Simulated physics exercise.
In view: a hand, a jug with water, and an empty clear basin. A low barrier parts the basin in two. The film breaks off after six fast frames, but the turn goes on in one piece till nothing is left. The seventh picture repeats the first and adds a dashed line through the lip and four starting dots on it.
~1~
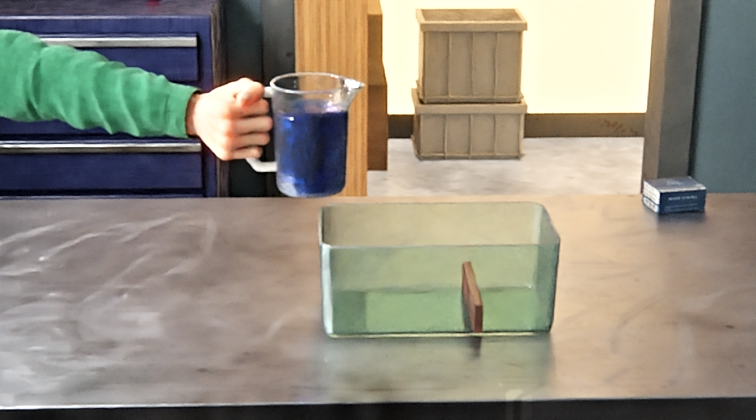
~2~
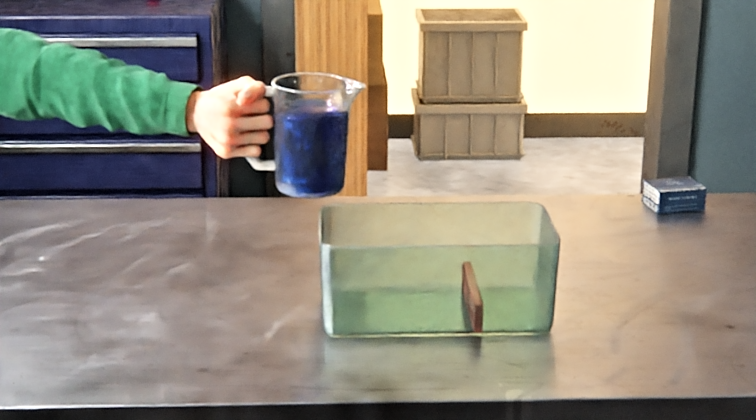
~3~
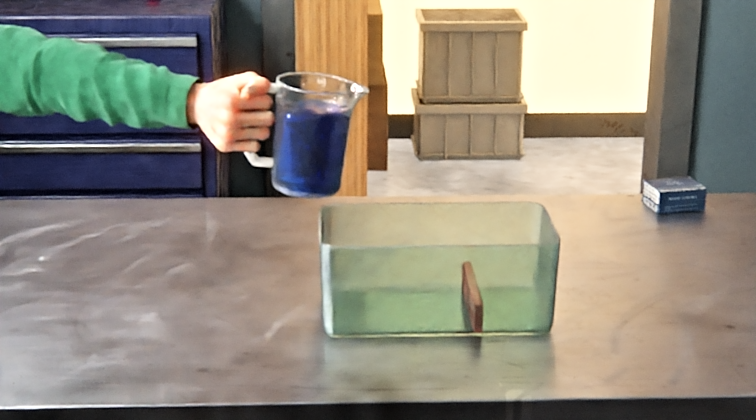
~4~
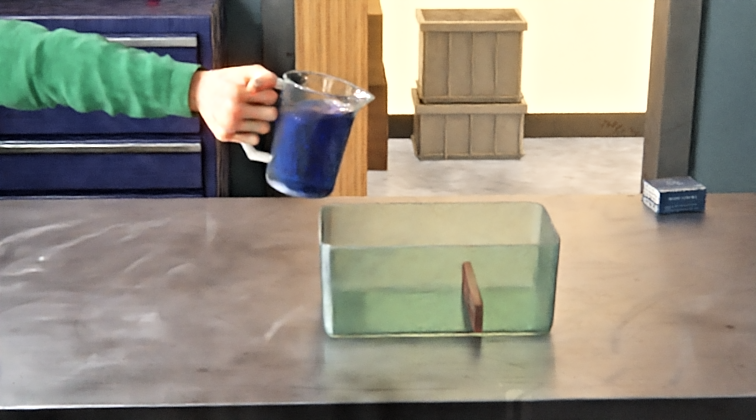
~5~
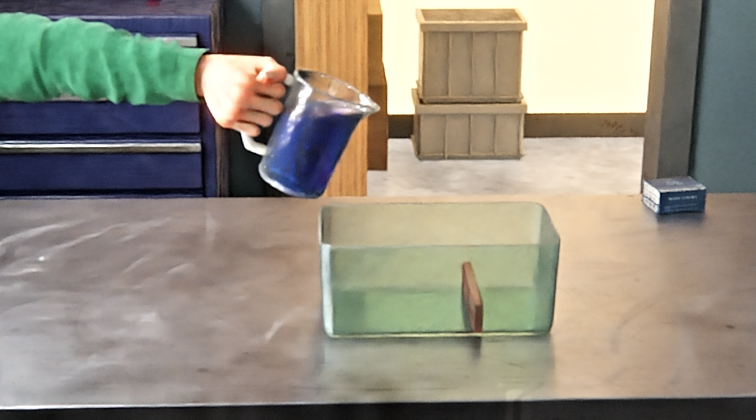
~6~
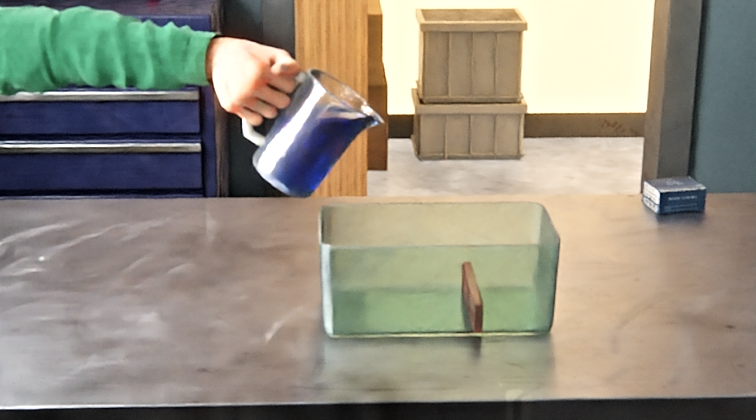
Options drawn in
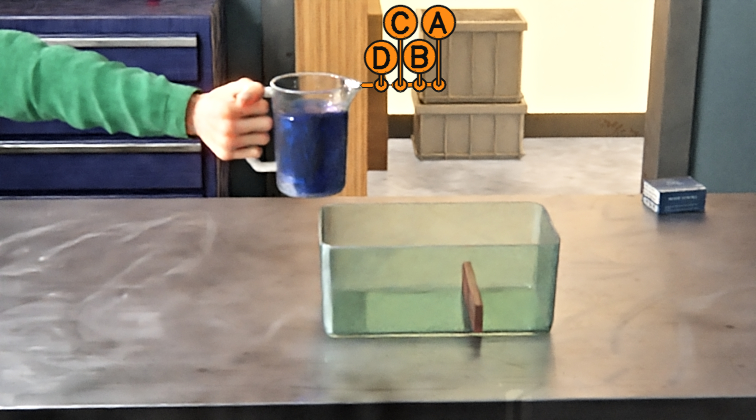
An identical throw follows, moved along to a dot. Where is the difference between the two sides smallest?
Use spot B.
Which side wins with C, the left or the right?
The left side.
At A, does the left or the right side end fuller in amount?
The right side.
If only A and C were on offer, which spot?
A it is.
On the marked copy, A at (438, 84); B at (419, 84); C at (400, 84); D at (381, 85).
Choosing A, about 22 % ends left of the wall and 77 % right of it.
Choosing B, about 49 % ends left of the wall and 50 % right of it.
Choosing C, about 88 % ends left of the wall and 11 % right of it.
Choosing D, about 91 % ends left of the wall and 7 % right of it.
